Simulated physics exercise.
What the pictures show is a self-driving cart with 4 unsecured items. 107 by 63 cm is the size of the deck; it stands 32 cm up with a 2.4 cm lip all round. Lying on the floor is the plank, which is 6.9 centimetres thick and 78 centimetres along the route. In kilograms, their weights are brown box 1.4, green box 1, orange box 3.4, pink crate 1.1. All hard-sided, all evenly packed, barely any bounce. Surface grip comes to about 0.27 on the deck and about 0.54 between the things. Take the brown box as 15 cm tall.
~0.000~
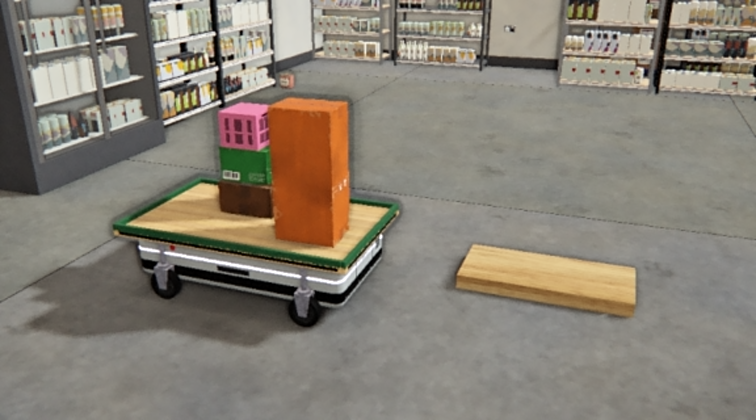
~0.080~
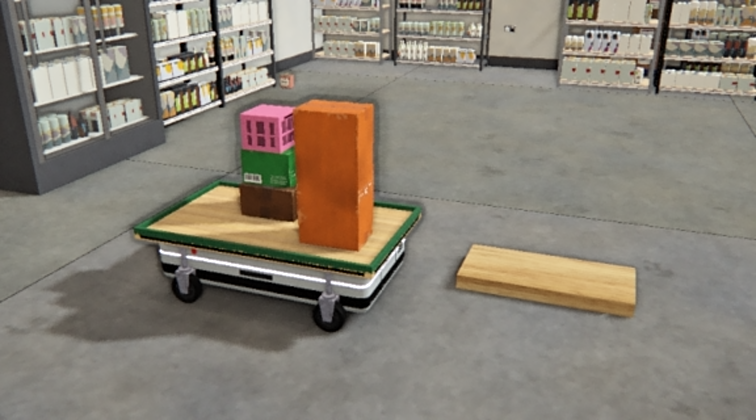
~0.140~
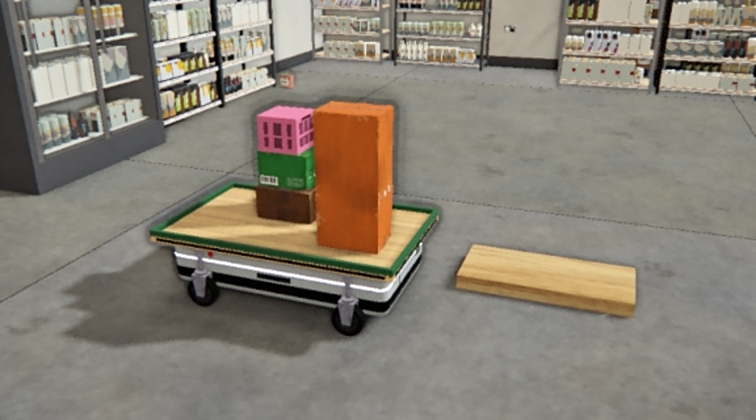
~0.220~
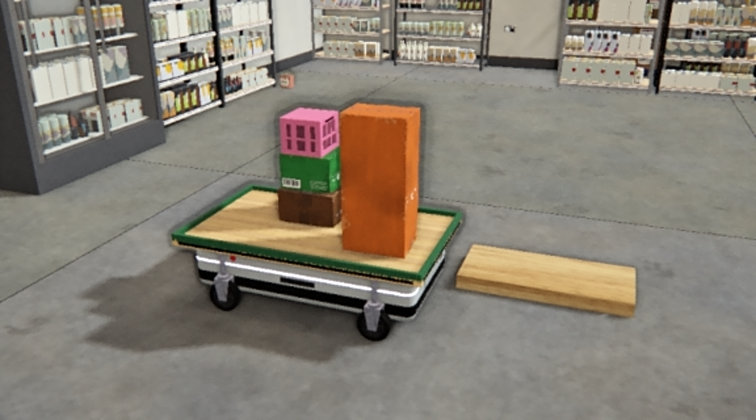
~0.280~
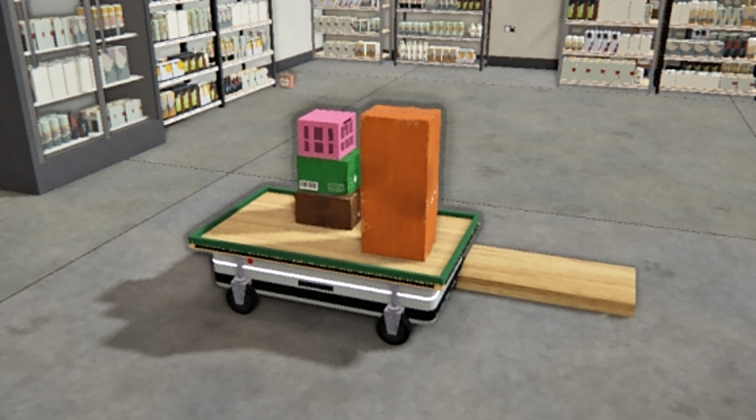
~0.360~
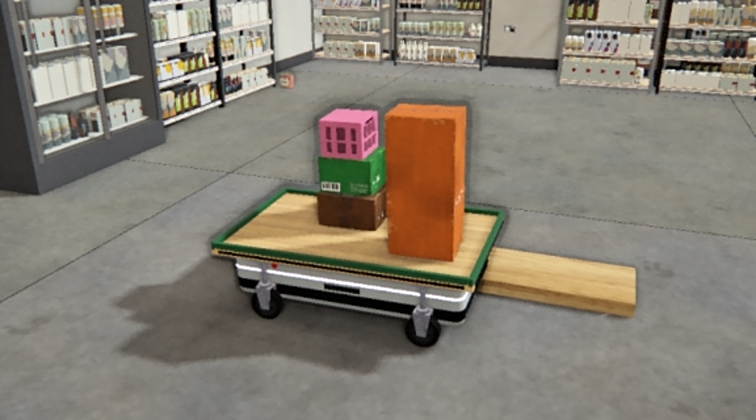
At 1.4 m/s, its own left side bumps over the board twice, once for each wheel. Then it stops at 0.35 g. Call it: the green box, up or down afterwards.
Down.
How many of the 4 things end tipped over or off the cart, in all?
The number is 3.
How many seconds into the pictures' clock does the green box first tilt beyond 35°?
About 1.3 seconds.
After 0.96 s, 134 cm covered; orange box now off the cart; green box 13° off upright near (542, 176); pink crate 13° off upright.
After 1.46 s, 204 cm covered; pink crate now off the cart; green box 74° off upright; brown box 4° off upright.
In the end (2.5 s), off the cart and tipped over, orange box and pink crate; toppled on the cart, green box; brown box under 10 cm from the start.
